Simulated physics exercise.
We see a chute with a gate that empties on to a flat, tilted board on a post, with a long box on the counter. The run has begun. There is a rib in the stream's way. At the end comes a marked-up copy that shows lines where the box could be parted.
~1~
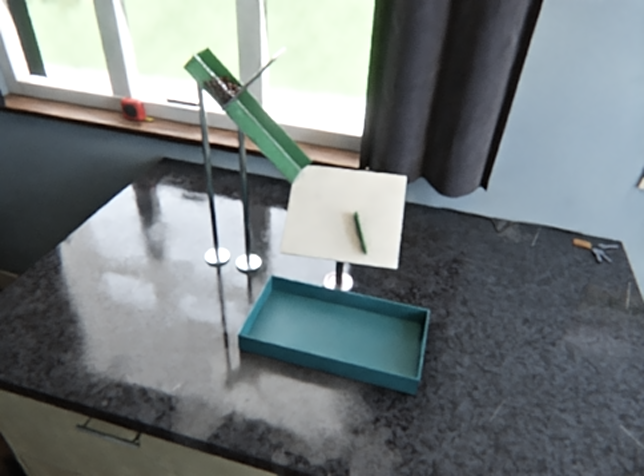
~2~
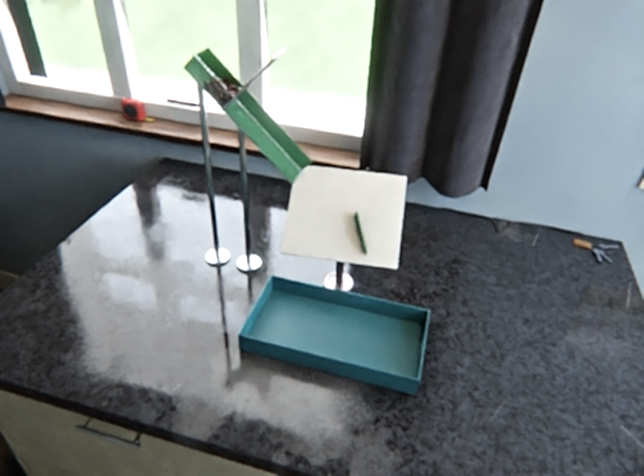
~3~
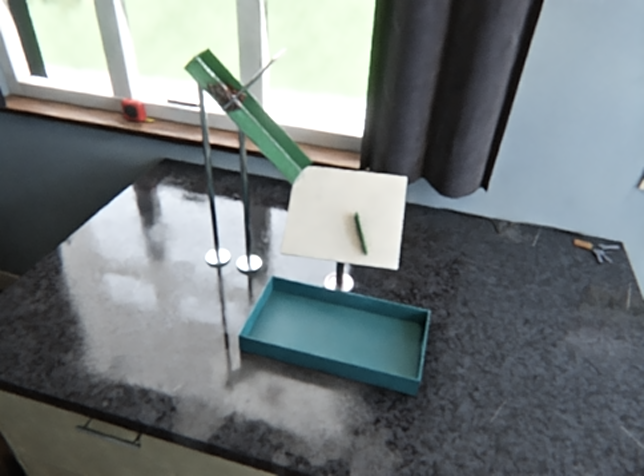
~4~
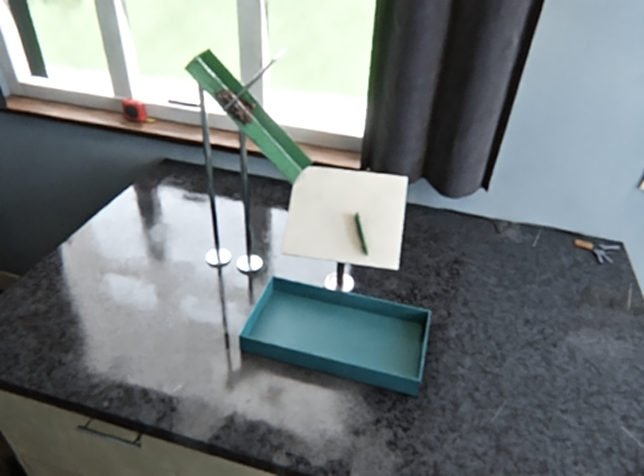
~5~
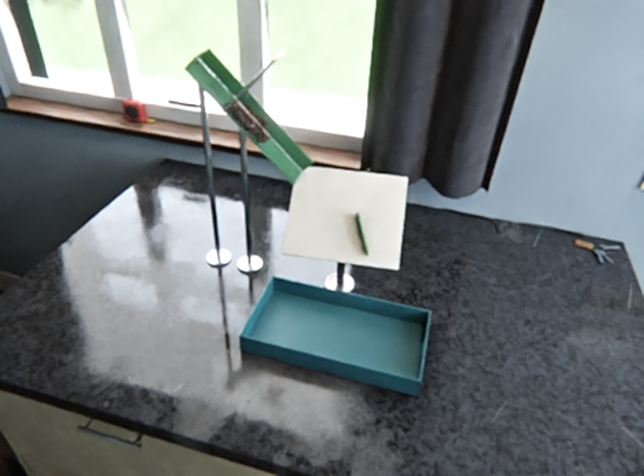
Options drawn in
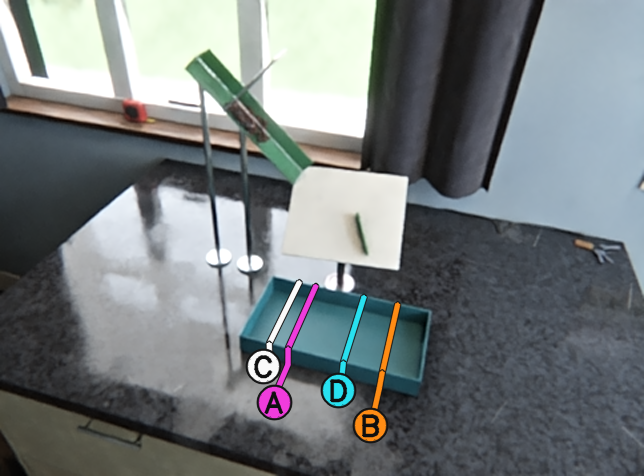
Small brown pieces sliding down a green chute above a tilted white board and an empty teal box on a dark counter.
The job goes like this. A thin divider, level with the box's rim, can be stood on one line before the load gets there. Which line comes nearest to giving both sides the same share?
Line D does it best.
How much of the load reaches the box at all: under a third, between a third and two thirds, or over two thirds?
Over two thirds.
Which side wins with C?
More lands on the right.
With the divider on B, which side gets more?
Left.
On the marked copy, line A crosses the front rim at (288, 347); line B crosses the front rim at (382, 371); line C crosses the front rim at (269, 343); line D crosses the front rim at (343, 361).
For line A, of what is caught, not one piece on the left of the divider, every piece on the right.
For line B, of what is caught, almost all on the left of the divider, just a few on the right.
For line C, of what is caught, not one piece on the left of the divider, every piece on the right.
For line D, of what is caught, roughly half on the left of the divider, roughly half on the right.
